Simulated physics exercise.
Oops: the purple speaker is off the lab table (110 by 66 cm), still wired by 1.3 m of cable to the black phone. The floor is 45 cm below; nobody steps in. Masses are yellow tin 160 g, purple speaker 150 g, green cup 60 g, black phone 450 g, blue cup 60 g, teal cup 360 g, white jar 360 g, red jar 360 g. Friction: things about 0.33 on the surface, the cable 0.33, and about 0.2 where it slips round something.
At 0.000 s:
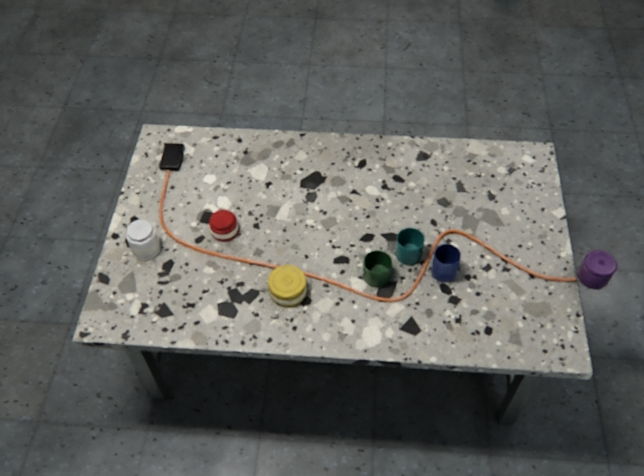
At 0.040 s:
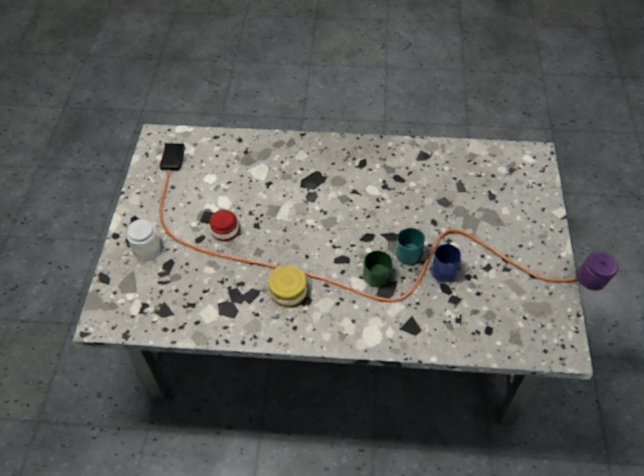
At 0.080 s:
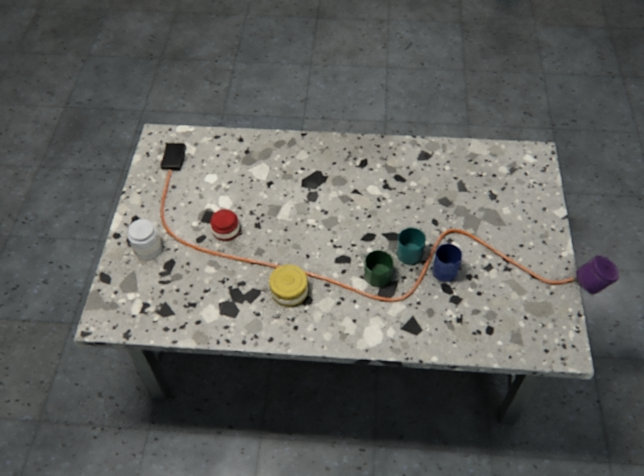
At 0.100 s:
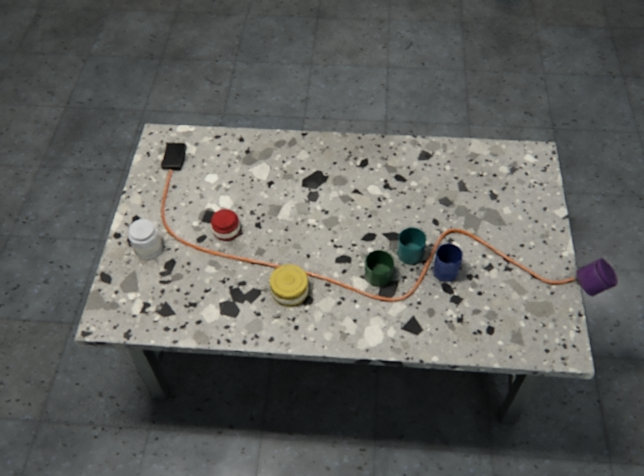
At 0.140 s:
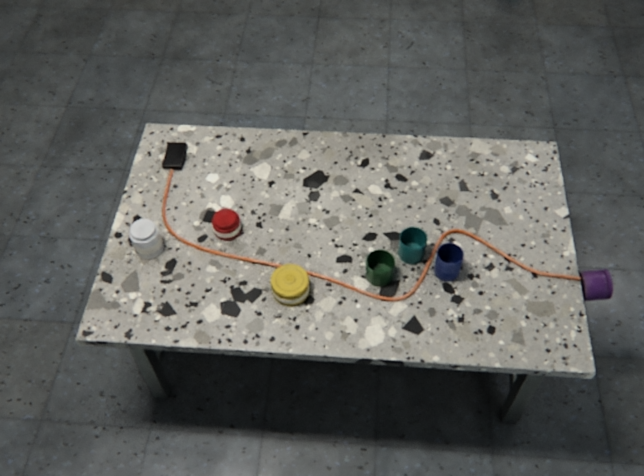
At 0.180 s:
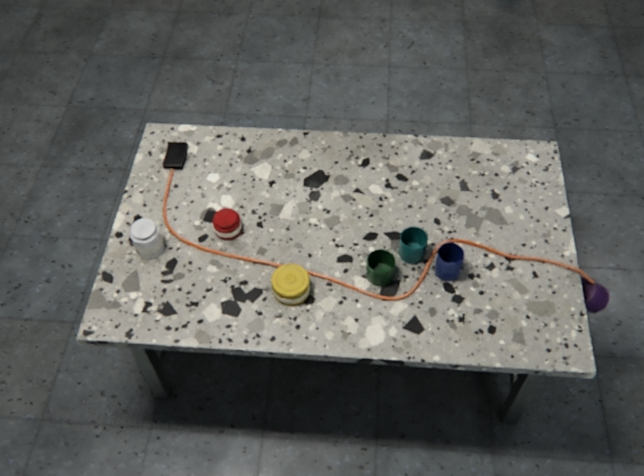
A purple cylinder wired to an orange cable hangs just past the right edge of a speckled table, tilts over, turns onto its side and sinks slightly lower. The cable's right end then straightens and shifts, while the cups, jars and black device stay in place.
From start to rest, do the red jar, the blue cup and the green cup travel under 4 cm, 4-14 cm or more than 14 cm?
The red jar hardly moves, the blue cup moves a moderate way, the green cup travels a long way.
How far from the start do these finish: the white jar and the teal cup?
About: White jar 0 cm, teal cup 0 cm.
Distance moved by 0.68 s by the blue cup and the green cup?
Blue cup 10 cm, green cup 25 cm.
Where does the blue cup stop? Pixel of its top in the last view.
Around (470, 287).
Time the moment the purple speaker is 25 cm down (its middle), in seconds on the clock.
That is: 0.30 s.
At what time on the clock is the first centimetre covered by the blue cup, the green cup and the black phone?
Blue cup 0.28 s, green cup 0.28 s, black phone 0.38 s.
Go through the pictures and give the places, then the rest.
The first picture shows red jar (222, 218); blue cup (448, 254); green cup (378, 262); cable runs through (520, 267) (352, 290) (240, 260) (161, 215).
The second picture shows purple speaker (602, 263); cable runs through (520, 267) (352, 290) (161, 215).
The third picture shows purple speaker (597, 275); cable runs through (520, 266) (353, 289) (162, 215).
The fourth picture shows purple speaker (597, 277); cable runs through (521, 266) (353, 289) (163, 215).
The fifth picture shows purple speaker (595, 285); cable runs through (523, 266) (354, 289) (164, 214).
The sixth picture shows red jar (226, 217); blue cup (451, 253); green cup (381, 261); cable runs through (544, 260) (355, 289) (243, 258) (164, 214).
After 0.4 s, the cable's tail end at (182, 173); green cup 15 cm off its start, blue cup 8 cm off its start, red jar 1 cm off its start.
After 0.7 s, the cable's tail end at (182, 173); green cup 24 cm off its start, blue cup 9 cm off its start, red jar 1 cm off its start.
After 0.9 s, the cable's tail end at (182, 173); green cup 24 cm off its start at (385, 178), blue cup 9 cm off its start at (470, 287), red jar 1 cm off its start at (230, 214).
After 1.2 s, the cable's tail end at (182, 173); green cup 24 cm off its start, blue cup 9 cm off its start, red jar 1 cm off its start.
After 2.4 s, the cable's tail end at (182, 173); green cup 24 cm off its start at (385, 178), blue cup 9 cm off its start at (470, 287), red jar 1 cm off its start at (230, 214), black phone 2 cm off its start at (179, 157).
